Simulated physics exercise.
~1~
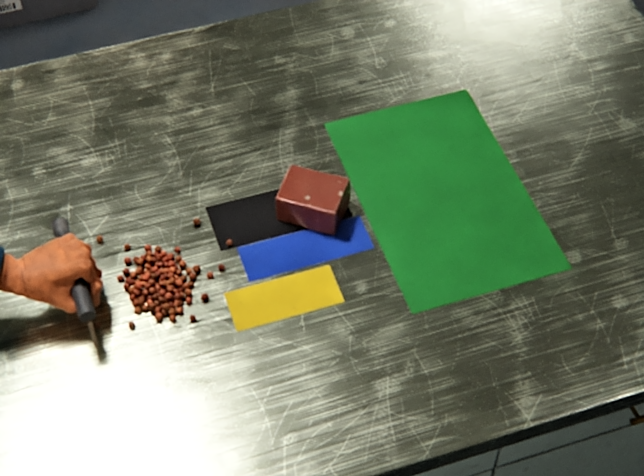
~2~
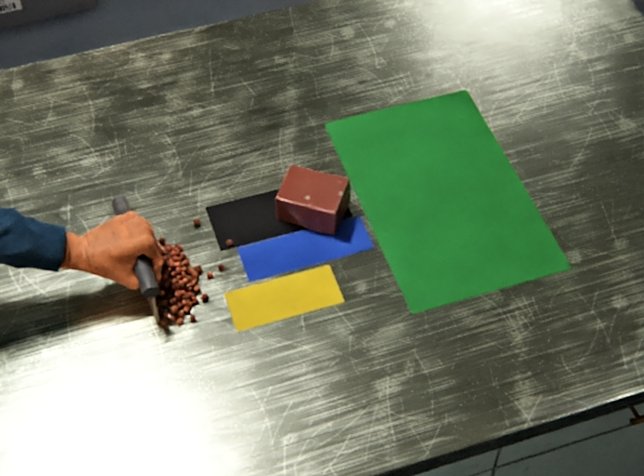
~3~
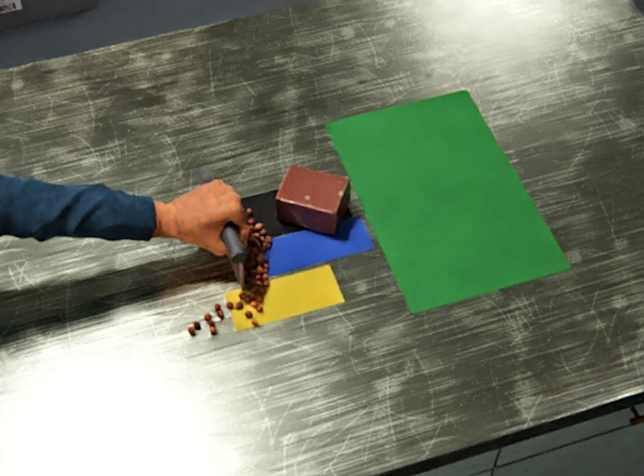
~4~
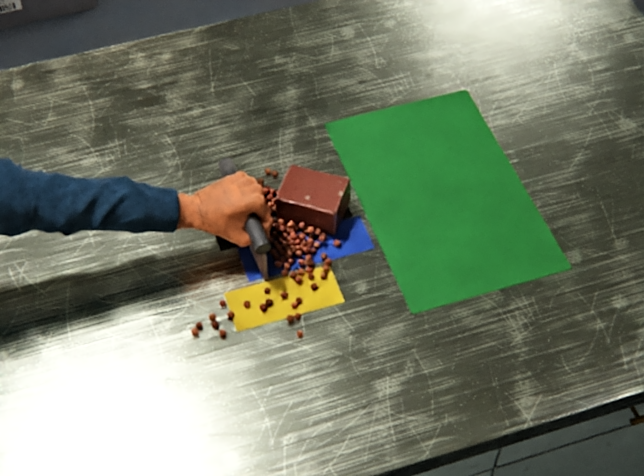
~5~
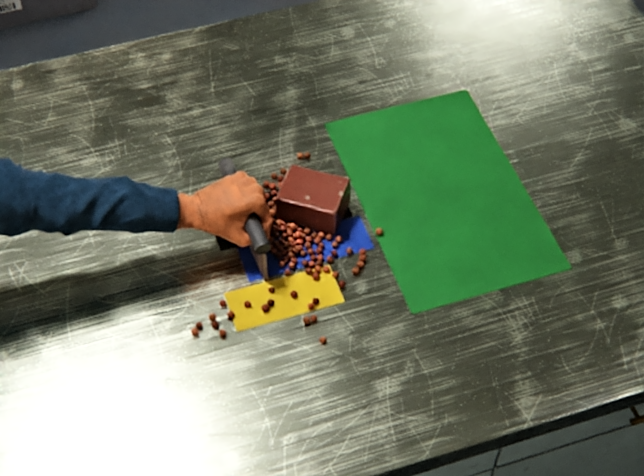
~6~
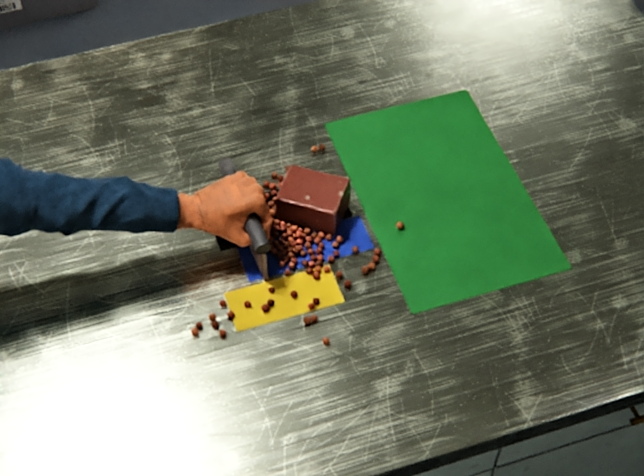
A gloved hand pushes a scraper right through brown pellets, scattering them around a reddish block.
